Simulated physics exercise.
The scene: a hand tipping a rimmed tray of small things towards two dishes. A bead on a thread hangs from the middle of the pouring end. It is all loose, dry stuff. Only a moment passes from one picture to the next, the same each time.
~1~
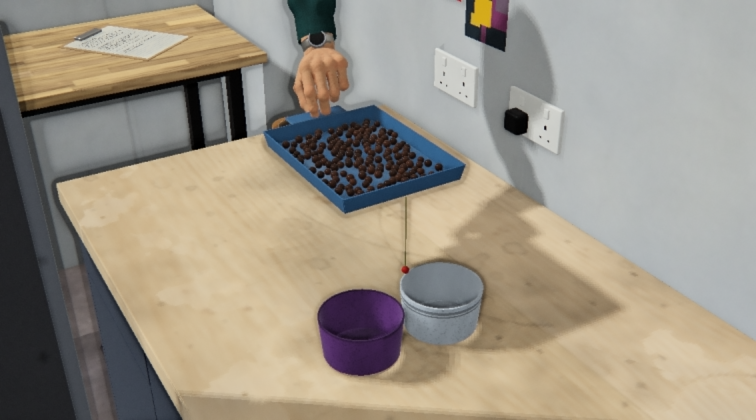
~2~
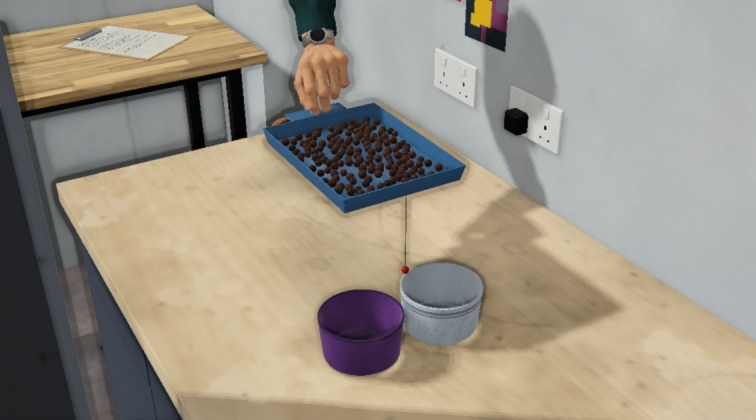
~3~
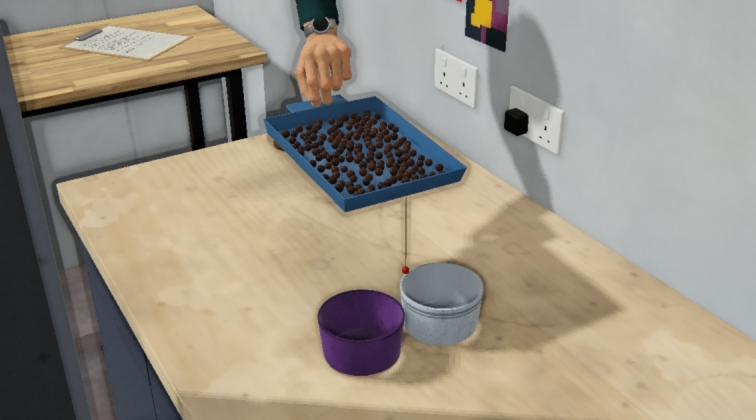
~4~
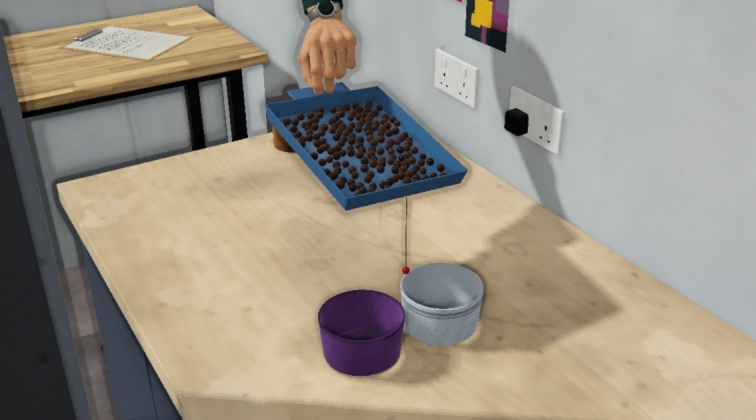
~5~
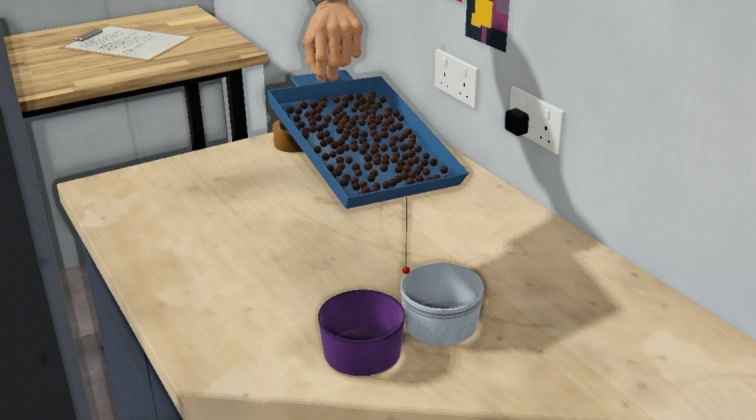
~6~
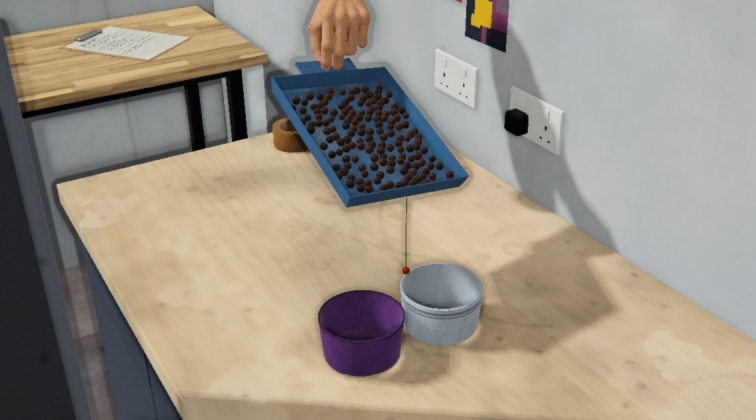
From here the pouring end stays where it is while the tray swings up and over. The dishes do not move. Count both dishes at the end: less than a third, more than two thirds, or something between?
In the dishes lies between a third and two thirds of it.
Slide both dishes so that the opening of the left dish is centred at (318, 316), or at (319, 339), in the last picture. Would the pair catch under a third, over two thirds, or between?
The first try: Under a third. The second: Below one third.
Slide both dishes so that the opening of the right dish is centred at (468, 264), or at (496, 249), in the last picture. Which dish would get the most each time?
One: The right dish. Two: The left one.
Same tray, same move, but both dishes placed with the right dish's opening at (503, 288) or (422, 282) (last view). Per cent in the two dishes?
Near 50 % and 20 %.
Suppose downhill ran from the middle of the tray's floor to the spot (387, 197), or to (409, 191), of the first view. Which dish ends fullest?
First the left one, then right.
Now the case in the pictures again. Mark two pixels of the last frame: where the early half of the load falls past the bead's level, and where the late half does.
First near (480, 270), later near (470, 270).
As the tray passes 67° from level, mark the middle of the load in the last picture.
Near (433, 172).
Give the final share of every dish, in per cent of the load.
Left dish near 0 in a hundred; right dish near 50.
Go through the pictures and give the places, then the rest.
Corners of the pouring end at (345, 197) and (461, 164), level; middle of the load at (358, 157), chocolate balls; left dish at (383, 353); right dish at (464, 322); bead on its thread at (405, 270), in the first picture.
Corners of the pouring end at (345, 197) and (461, 165), level; middle of the load at (358, 156), in the second picture.
Corners of the pouring end at (346, 197) and (462, 166), tipped barely, lowest at the right corner; middle of the load at (358, 152), in the third picture.
Corners of the pouring end at (348, 196) and (463, 169), tipped a little, lowest at the right corner; middle of the load at (360, 146), in the fourth picture.
Corners of the pouring end at (350, 195) and (464, 171), tipped clearly, lowest at the right corner; middle of the load at (363, 141), a small part on the move, in the fifth picture.
Corners of the pouring end at (351, 194) and (465, 174), tipped clearly, lowest at the right corner; middle of the load at (369, 139), nearly all on the move; left dish at (384, 354); right dish at (465, 322), in the sixth picture.
Soon after the last picture, tray tipped steeply; most on the tray; a small part in the air.
A little later, tray tipped past a quarter turn; a small part on the tray; about a third in the right dish; about a third outside both; about a quarter in the air.
Later still, tray tipped past a quarter turn; about half in the right dish; about half outside both.
By the end, tray tipped past a quarter turn; none in the left dish; about half in the right dish; about half outside both.
